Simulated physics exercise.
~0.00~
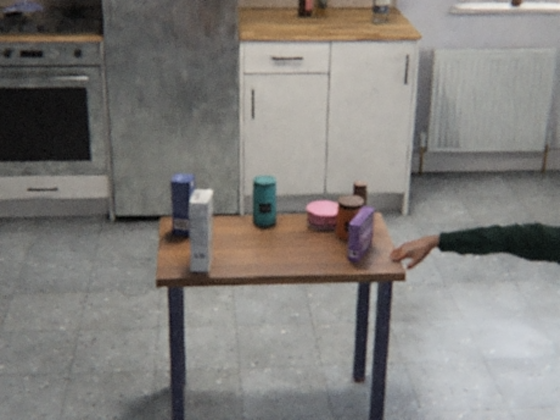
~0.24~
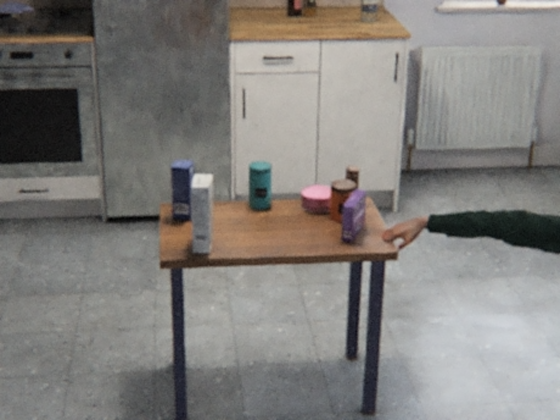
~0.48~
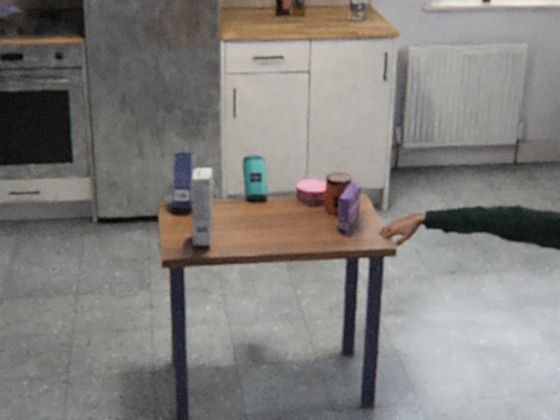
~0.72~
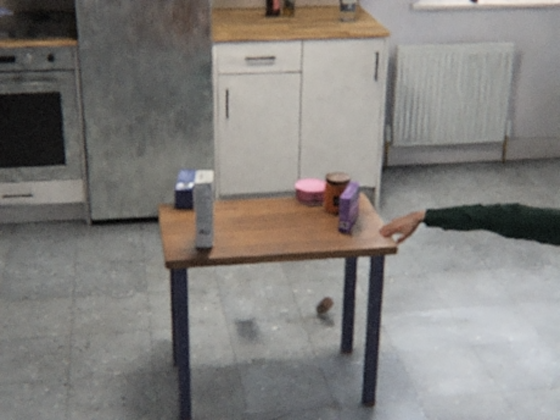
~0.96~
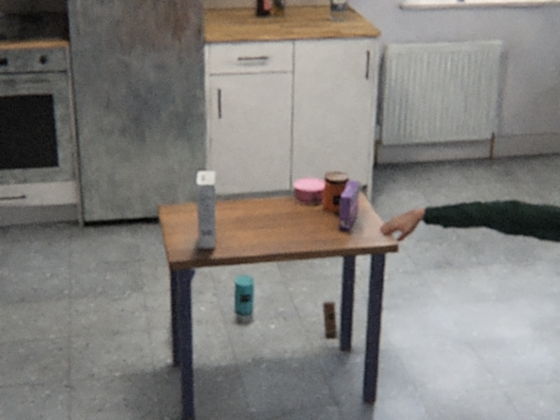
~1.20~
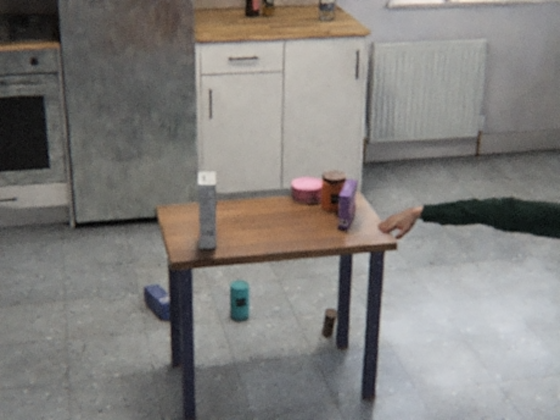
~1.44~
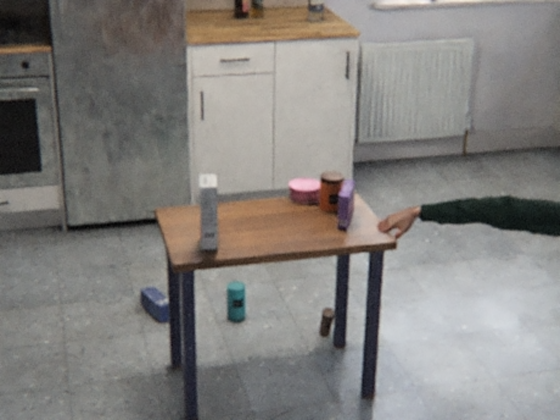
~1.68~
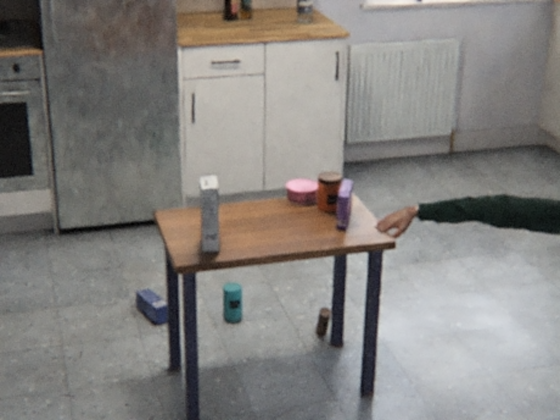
In a grey-floored kitchen, seen from slightly above as the view drifts sideways, a small wooden table stands before white cupboards. A blue carton and white packet stand on its left, a turquoise jar near the middle, and a pink tub, an orange-brown jar, a small brown shaker and a purple packet on the right. A dark-sleeved arm holds the right edge as the table jolts away. The shaker and turquoise jar drop off the far side, then the blue carton tips over and follows. Those three end on the floor, while the other four remain standing on the table.
